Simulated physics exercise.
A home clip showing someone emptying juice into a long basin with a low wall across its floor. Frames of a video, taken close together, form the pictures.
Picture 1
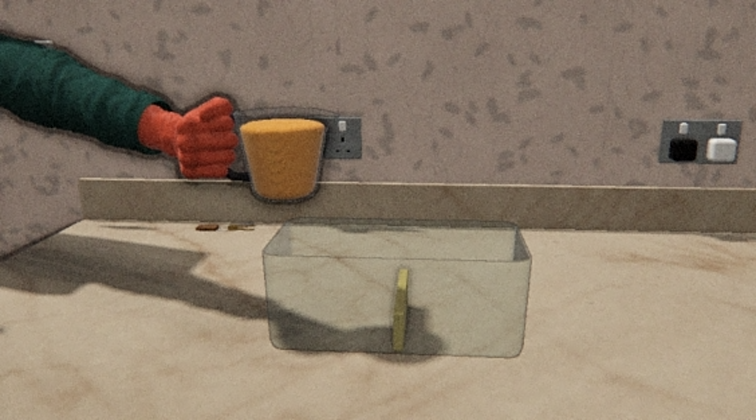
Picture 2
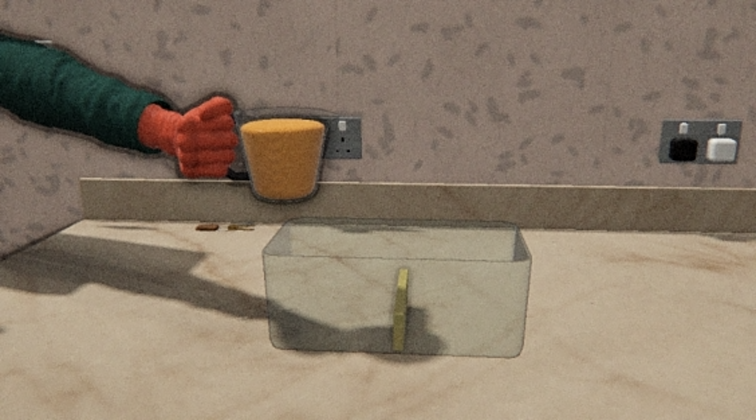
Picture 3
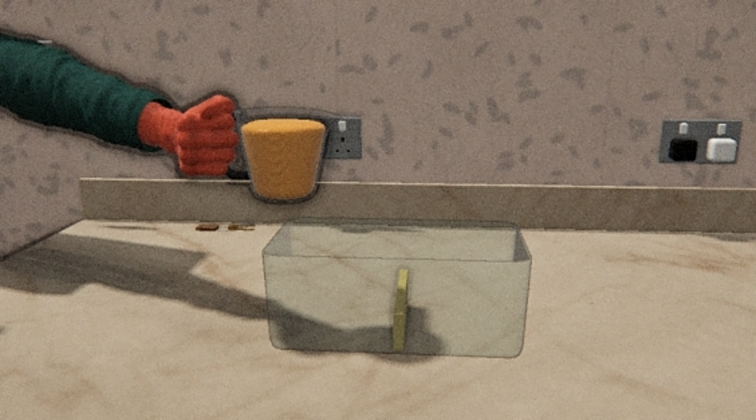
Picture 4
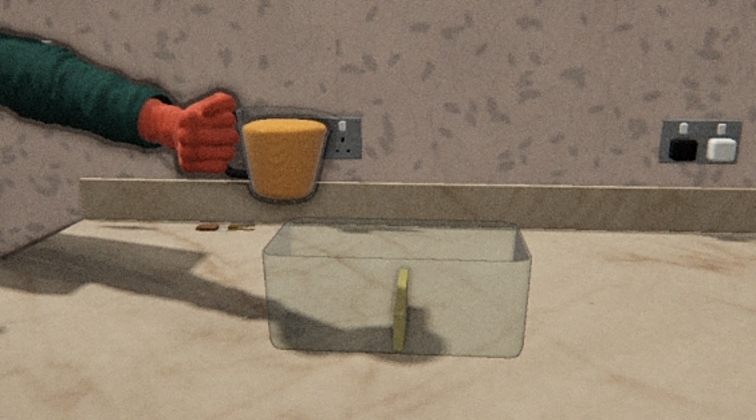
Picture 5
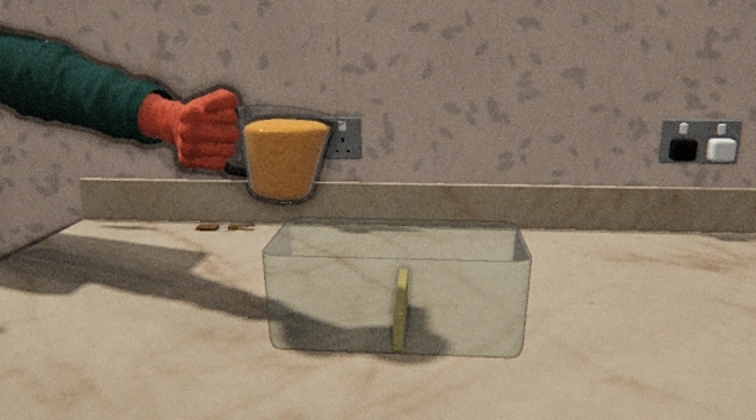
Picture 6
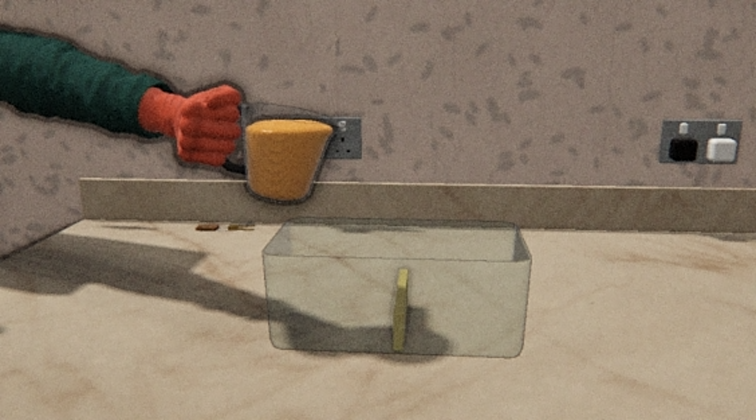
A cup of orange juice, held by a red-gloved hand in a green sleeve, hangs upright and nearly still above a clear, empty basin with a low yellowish wall across its floor. Then the hand slowly tilts the cup slightly to the right, and the juice shifts toward its right rim.
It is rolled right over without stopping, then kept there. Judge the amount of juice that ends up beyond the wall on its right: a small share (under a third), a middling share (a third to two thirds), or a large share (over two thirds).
A small share.
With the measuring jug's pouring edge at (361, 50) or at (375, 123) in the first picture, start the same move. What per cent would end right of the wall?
First try: 80 percent; second try: 75 percent.
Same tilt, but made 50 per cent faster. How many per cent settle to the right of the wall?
About 10 in a hundred.
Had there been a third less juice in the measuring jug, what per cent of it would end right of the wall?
It comes to near 5 per cent.
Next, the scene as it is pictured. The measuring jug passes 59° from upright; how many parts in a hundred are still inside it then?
Remaining fraction: Approx. 75 %.
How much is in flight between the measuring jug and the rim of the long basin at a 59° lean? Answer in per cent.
It's close to 15 percent.
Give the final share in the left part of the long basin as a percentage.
Close to 80 in a hundred.
A moment on, the measuring jug is tipped part way and 74 per cent is still to pour, 6 is left of the wall and 4 right of it.
Next, the measuring jug is tipped on its side and 20 per cent is still to pour, 50 is left of the wall and 19 right of it.
Then the measuring jug is tipped on its side and 1 per cent is still to pour, 77 is left of the wall and 20 right of it.
Later the measuring jug is tipped on its side and 0 per cent is still to pour, 78 is left of the wall and 21 right of it.
In the end 78 per cent lies left of the wall, 21 right of it and 1 outside.
